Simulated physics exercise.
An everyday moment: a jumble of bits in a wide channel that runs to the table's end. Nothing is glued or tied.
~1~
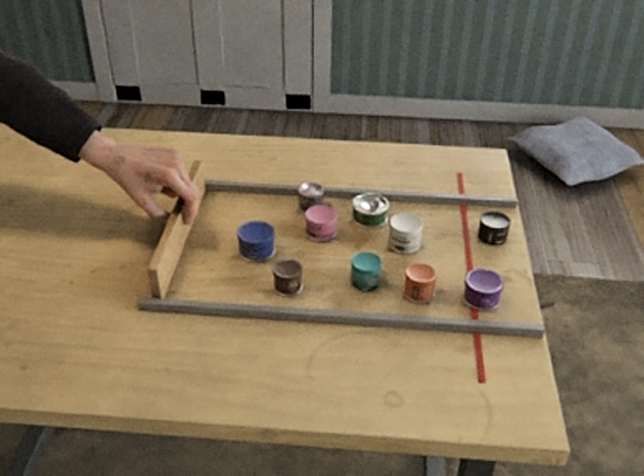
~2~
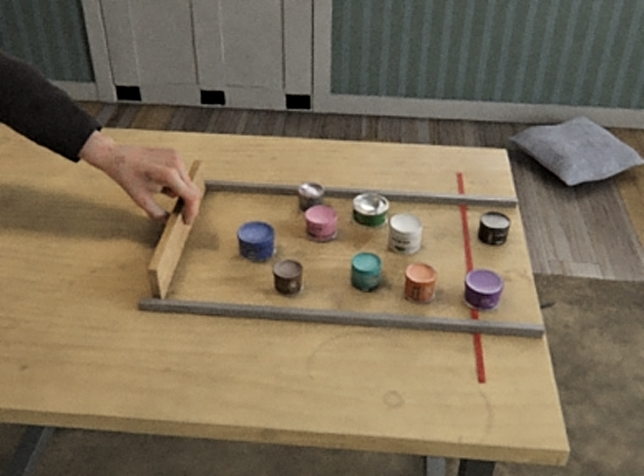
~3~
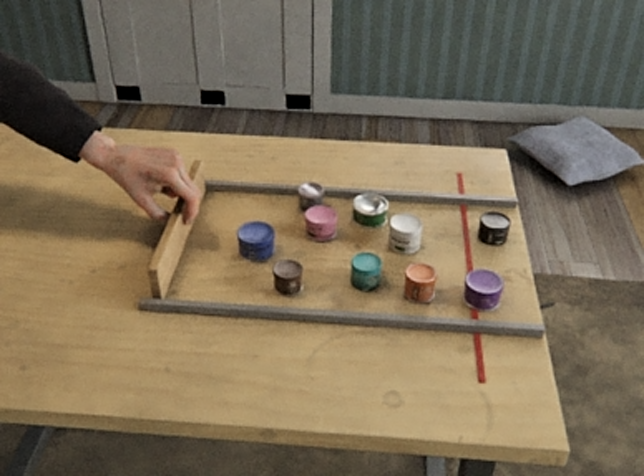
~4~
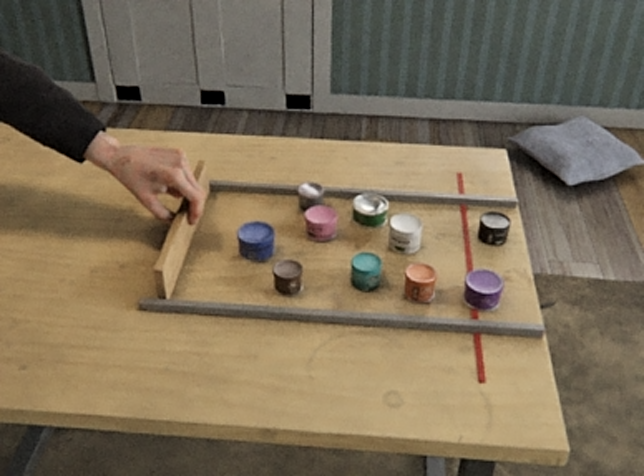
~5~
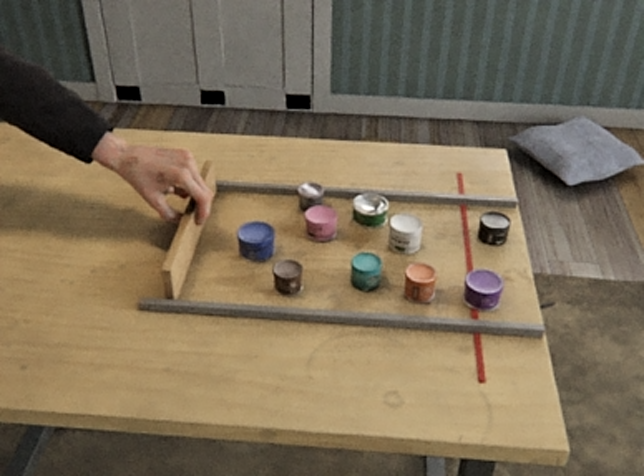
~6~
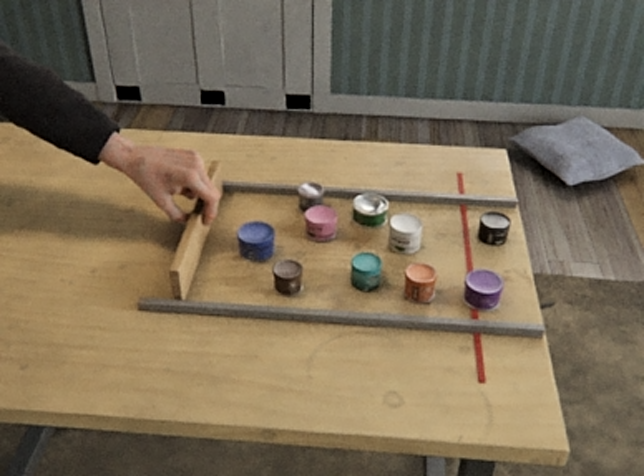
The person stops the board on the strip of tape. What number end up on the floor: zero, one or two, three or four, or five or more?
The number that fall off is one or two.
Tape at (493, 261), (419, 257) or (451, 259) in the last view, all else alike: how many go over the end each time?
It would be 4, 0 and 0.
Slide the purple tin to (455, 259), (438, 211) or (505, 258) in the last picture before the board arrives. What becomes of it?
In that order, it stays on; does not fall; holds on.
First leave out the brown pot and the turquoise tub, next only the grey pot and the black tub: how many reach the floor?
Fallen: 0, and 1 in the other try.
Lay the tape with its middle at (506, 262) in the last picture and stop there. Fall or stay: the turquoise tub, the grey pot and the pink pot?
The turquoise tub survives, the grey pot holds on, the pink pot is kept.
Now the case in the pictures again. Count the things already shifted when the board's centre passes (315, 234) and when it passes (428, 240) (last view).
By then 4, and 9.
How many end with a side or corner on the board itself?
The number is 5.
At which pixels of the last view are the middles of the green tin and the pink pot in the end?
The green tin stops around (498, 221); the pink pot around (484, 235).
Soon after, none off yet; black tub at rest near (494, 229); purple tin at rest near (483, 290); orange tin at rest near (420, 283).
At rest, the number that fall off is one or two; fallen, purple tin and black tub.
